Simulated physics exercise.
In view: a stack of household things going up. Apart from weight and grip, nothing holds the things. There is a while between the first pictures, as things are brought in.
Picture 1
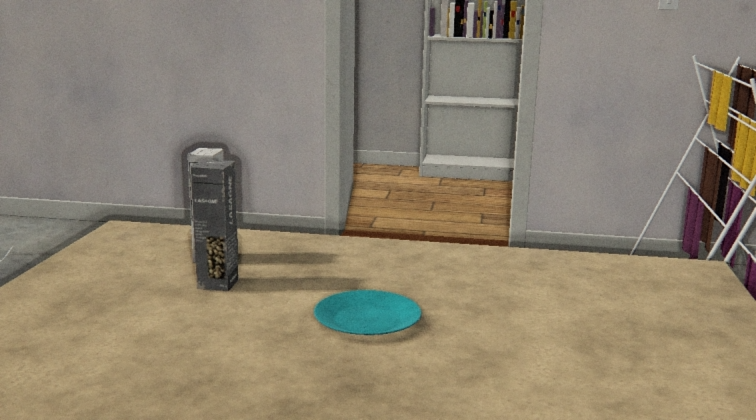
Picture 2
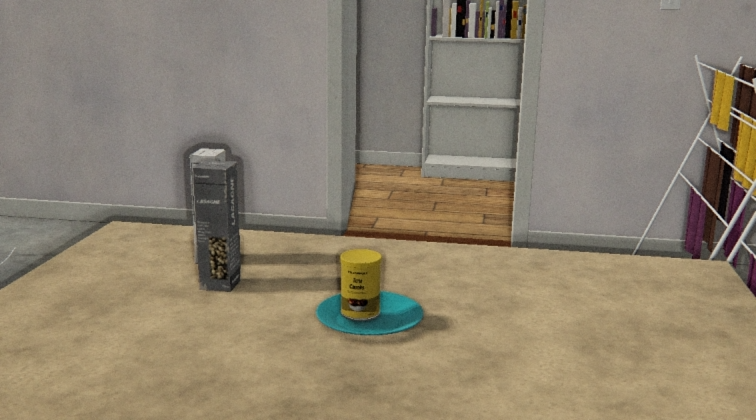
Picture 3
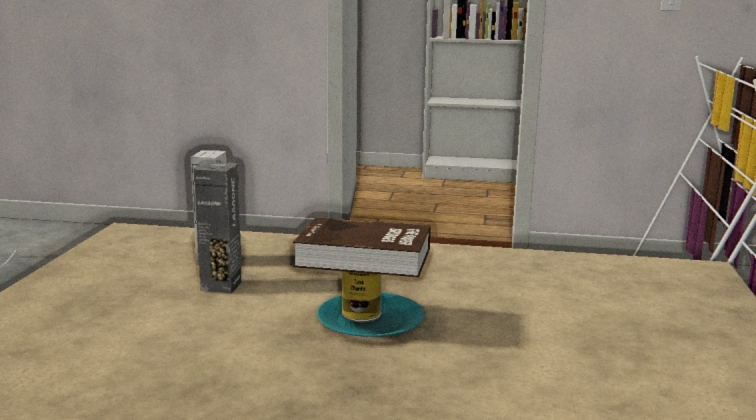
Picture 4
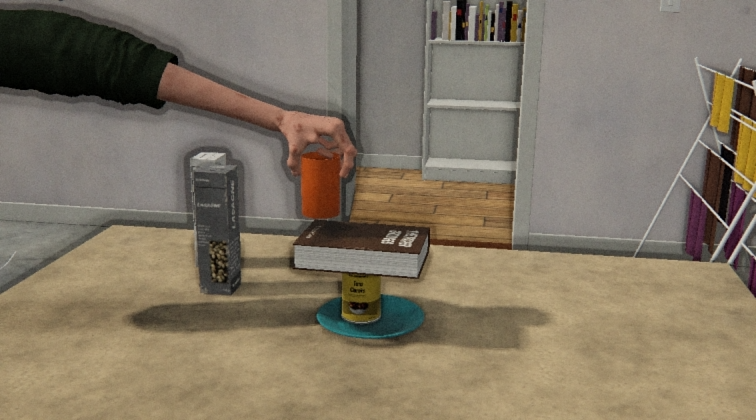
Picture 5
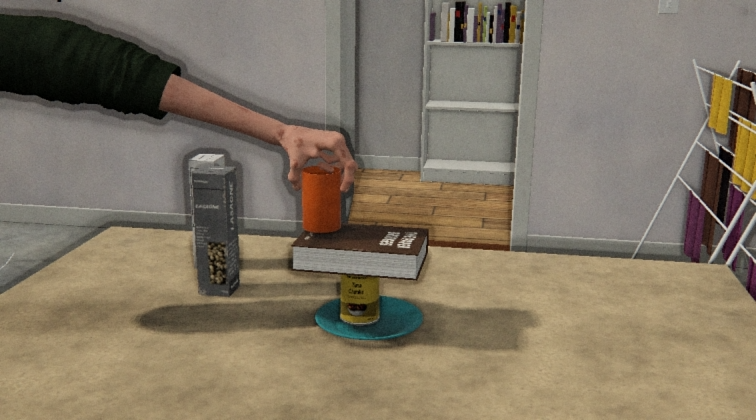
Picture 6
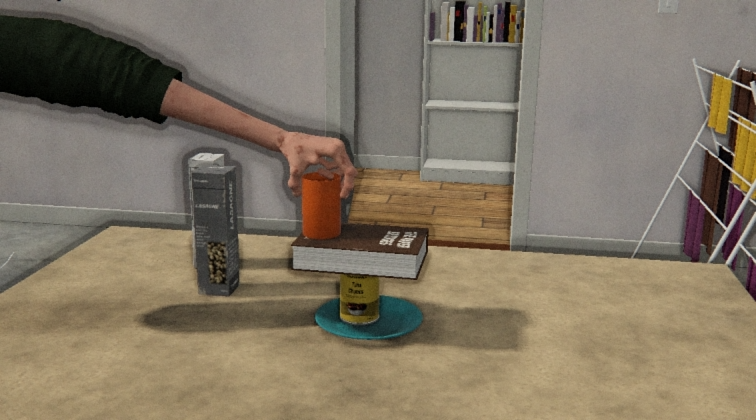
On a tan tabletop in a room with a doorway and bookshelf behind, a grey carton stands left of a turquoise plate. A yellow tin appears on the plate, then a brown book lies across the tin. A hand reaches in from the left and lowers an orange cup onto the book's left side, still holding it.
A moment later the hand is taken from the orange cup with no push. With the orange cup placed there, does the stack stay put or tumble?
Seems the tower stands.
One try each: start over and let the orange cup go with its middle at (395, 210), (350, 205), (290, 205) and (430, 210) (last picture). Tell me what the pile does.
The pile does not fall in the first case, does not fall in the second, goes down in the third and goes down in the fourth.
Then, 0.20 s after the last picture, nothing has stirred.
Then, 0.40 s after the last picture, orange cup resting near (321, 206).
At rest, all 6 in place. Seen from the same camera at the end, orange cup near (321, 206). The pile keeps its balance.
